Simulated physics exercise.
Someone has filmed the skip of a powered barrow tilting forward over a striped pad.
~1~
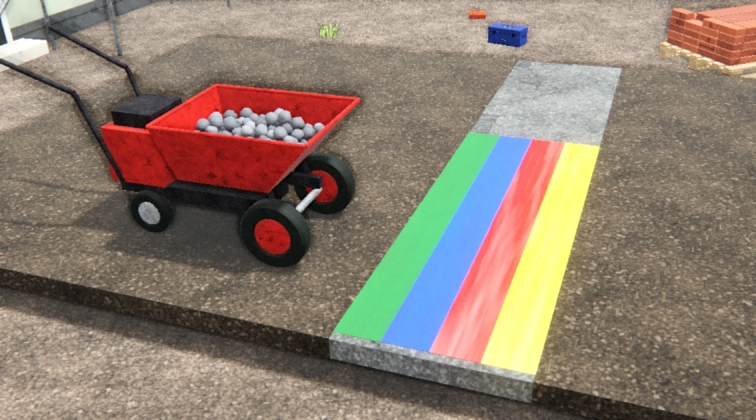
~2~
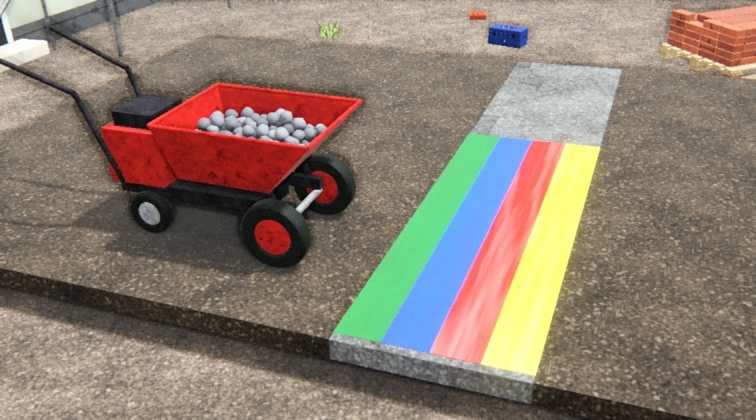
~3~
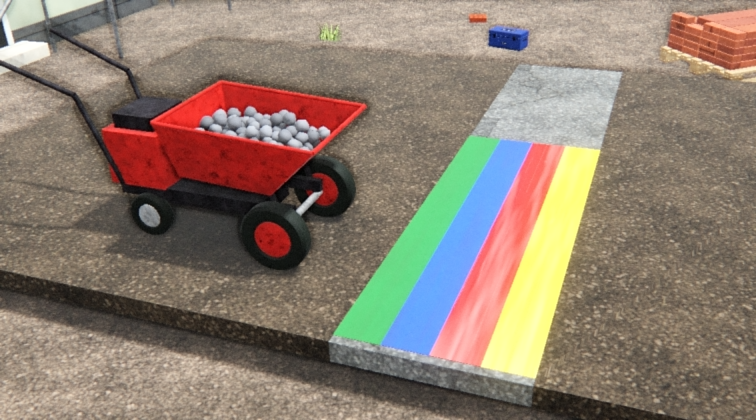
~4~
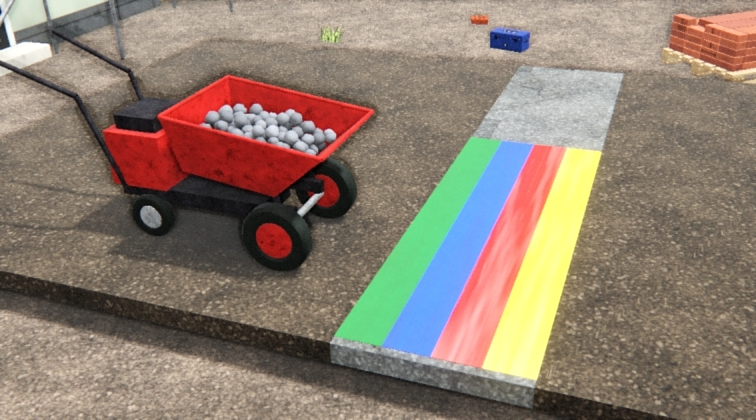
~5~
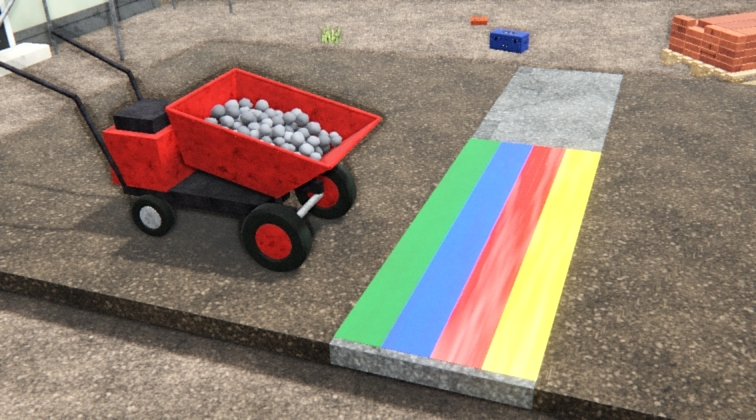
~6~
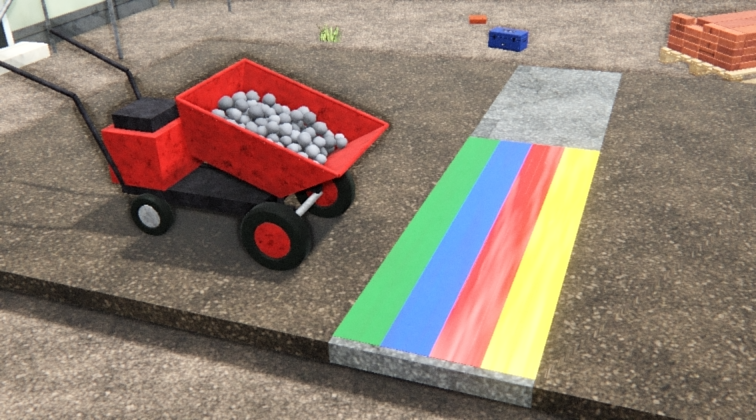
A red powered barrow with black handles and wheels stands at left on a dark, gritty slab, seen from slightly above by a steady camera. Grey cobbles fill its skip, and to the right lies a pad striped green, blue, red and yellow, with bricks and a blue block behind. The skip starts level, then gradually tilts forward to the right, while the wheels stay put.
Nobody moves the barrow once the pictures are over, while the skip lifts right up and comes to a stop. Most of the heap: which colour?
Colour: Blue.
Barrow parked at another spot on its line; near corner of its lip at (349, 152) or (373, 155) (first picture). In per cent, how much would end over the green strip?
The first spot gives roughly 0 %; the second gives roughly 0 %.
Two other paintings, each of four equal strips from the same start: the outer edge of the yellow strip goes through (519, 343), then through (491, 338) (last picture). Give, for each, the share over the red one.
The first comes to 20 per cent and the second to 20 per cent.
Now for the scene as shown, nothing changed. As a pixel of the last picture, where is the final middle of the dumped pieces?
Resting centre, last picture - approx. (460, 261).
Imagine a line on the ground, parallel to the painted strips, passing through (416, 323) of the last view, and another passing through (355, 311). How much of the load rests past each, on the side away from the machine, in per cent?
About 50 and 90 per cent.
Soon after the last picture, skip tipped steeply; all in the skip.
A little later, skip tipped right over; about two thirds in the skip; about a quarter over the green strip; a small part over the blue strip; a stray few over the red strip.
Later still, skip tipped right over; a small part in the skip; about a quarter over the green strip; about a third over the blue strip; about a quarter over the red strip; a small part over the yellow strip; a small part off the paint.
At rest, skip tipped right over; a small part in the skip; about a quarter over the green strip; about a third over the blue strip; about a quarter over the red strip; a small part over the yellow strip; a small part off the paint.
